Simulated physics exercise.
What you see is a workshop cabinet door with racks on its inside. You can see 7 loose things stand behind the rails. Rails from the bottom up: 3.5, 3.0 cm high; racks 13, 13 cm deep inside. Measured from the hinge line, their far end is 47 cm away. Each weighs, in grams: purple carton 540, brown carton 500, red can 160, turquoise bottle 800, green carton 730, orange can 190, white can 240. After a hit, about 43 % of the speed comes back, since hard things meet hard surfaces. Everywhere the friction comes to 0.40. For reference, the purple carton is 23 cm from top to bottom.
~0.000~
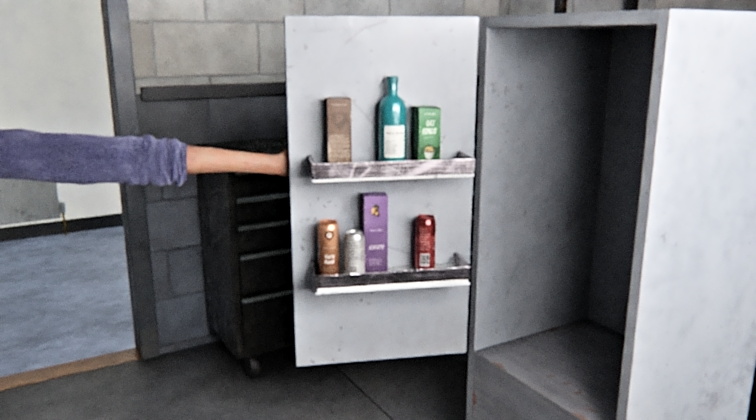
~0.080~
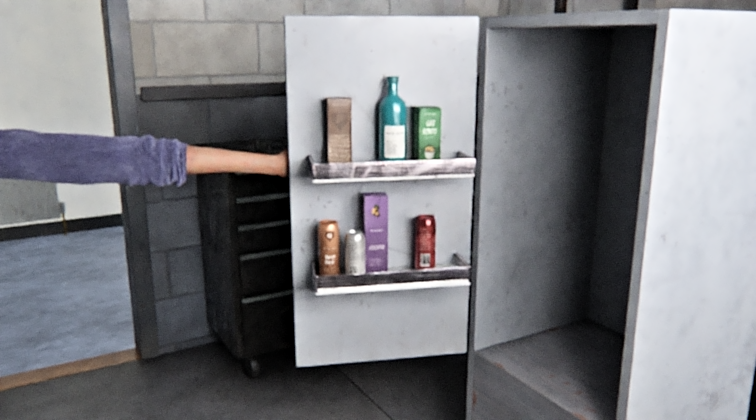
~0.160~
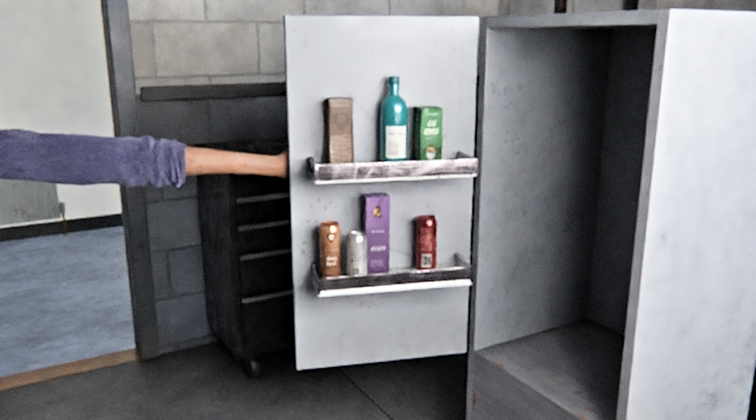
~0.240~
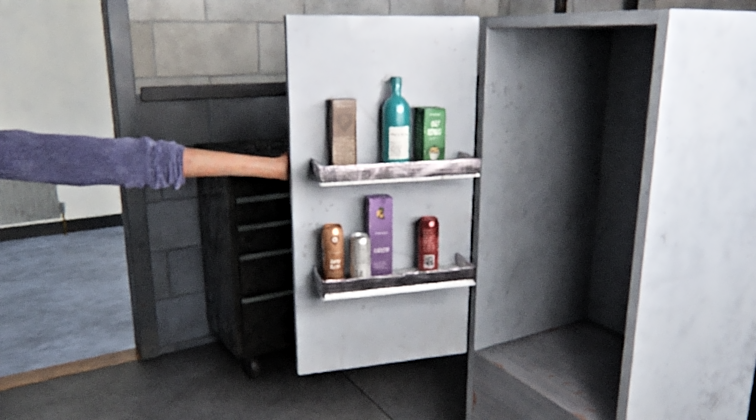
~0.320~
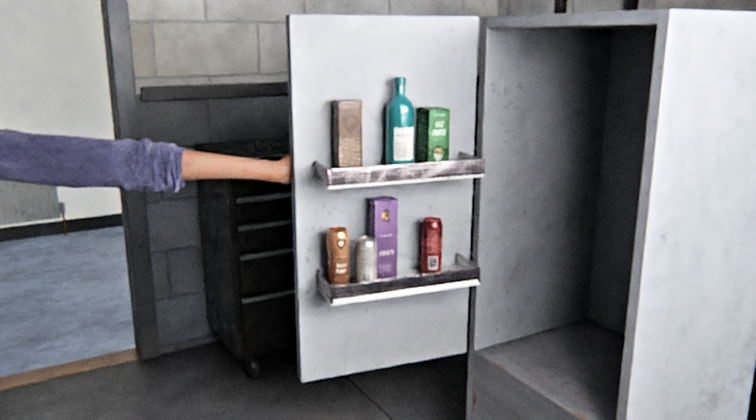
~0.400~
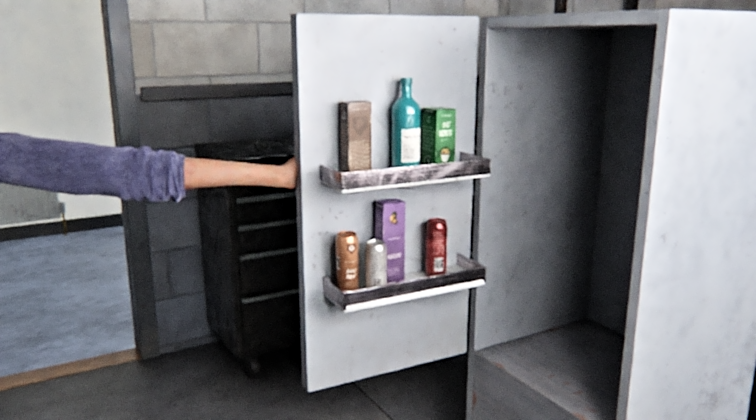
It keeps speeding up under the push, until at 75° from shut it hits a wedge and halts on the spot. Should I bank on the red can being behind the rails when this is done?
Yes, you can.
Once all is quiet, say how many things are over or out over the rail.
So, 4 in all.
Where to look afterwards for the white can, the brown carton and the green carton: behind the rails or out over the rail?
White can: Stays in bounds; brown carton: Goes out of bounds; green carton: Stays in bounds.
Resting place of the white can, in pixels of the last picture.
In the last picture it sits around (432, 275).
Around 1.00 s, door at 75°; purple carton, brown carton and orange can now out over the rail; white can at 66° to upright; turquoise bottle at 6° to upright.
Around 1.50 s, door at 75°; white can at 72° to upright; turquoise bottle shifted 2 cm.
Finally (2.7 s), out over the rail, purple carton, brown carton and orange can; on their side or leaning hard behind the rails, white can; the other 3 still in place (within 5 cm). In the last view, red can near (453, 252).
